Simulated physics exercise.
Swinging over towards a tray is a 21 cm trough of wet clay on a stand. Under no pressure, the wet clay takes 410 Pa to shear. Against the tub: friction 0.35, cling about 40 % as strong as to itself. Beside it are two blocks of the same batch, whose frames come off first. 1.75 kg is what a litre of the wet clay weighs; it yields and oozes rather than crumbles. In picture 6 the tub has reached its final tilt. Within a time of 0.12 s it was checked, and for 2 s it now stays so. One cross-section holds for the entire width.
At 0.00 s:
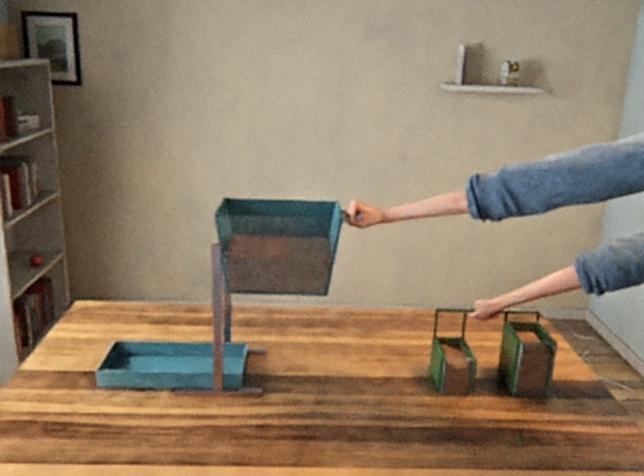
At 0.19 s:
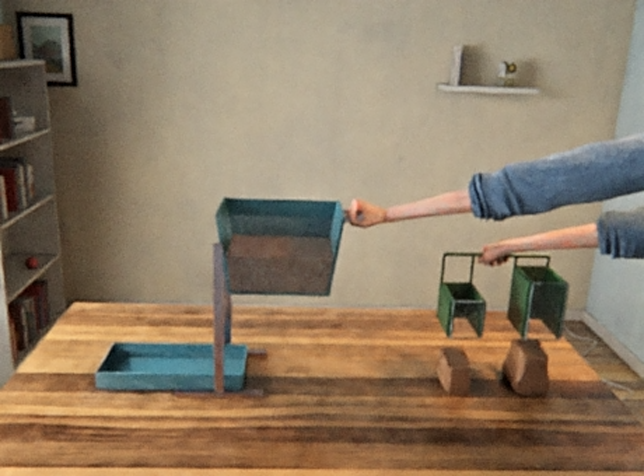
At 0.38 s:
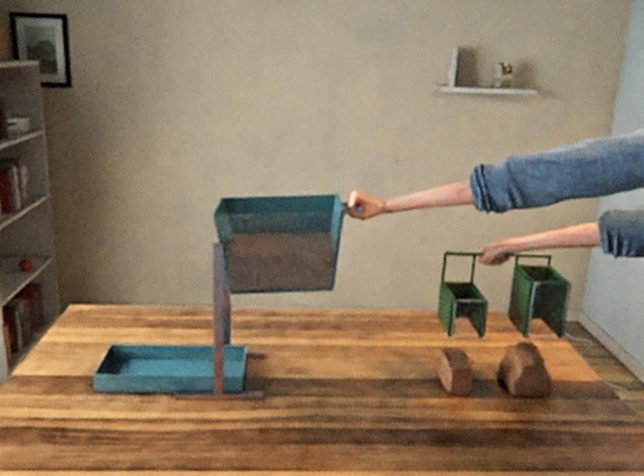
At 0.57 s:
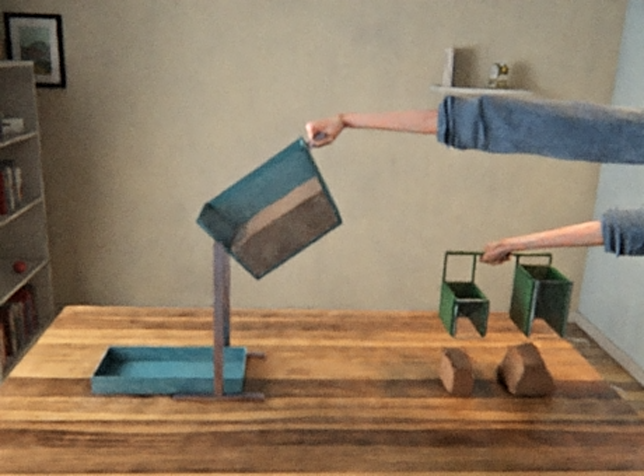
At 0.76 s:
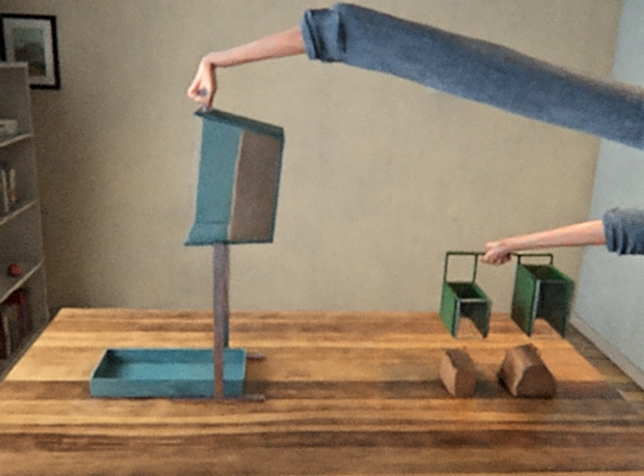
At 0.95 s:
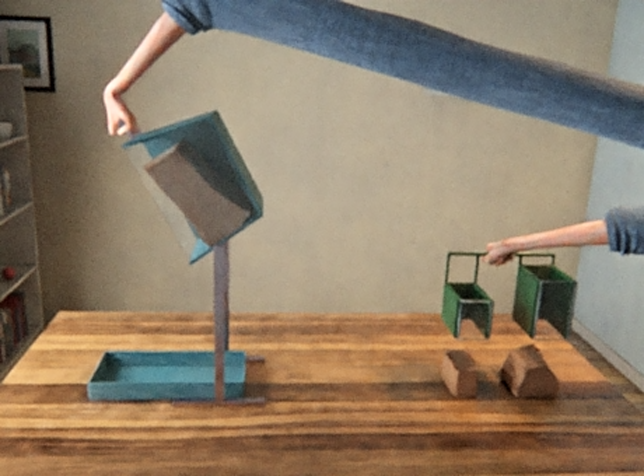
A hand lifts two green open holders off two brown blocks on the wooden table, and the larger block sags slightly. Another hand then swings the blue-green trough on its stand up and over leftward above the tray, until it is tilted past upright with the brown mass still inside.
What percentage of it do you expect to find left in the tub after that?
About 0 percent is left in the tub.
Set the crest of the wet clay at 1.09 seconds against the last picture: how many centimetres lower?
Around 19 cm below its level in the last picture.
By 1.09 s, the tub is at 118 degrees and holds 21 %.
By 1.26 s, the tub is at 118 degrees and holds 0 %.
By 1.43 s, the tub is at 118 degrees and holds 0 %.
By 1.60 s, the tub is at 118 degrees and holds 0 %.
By 2.95 s, at the end, the tub is at 118 degrees and holds 0 %.
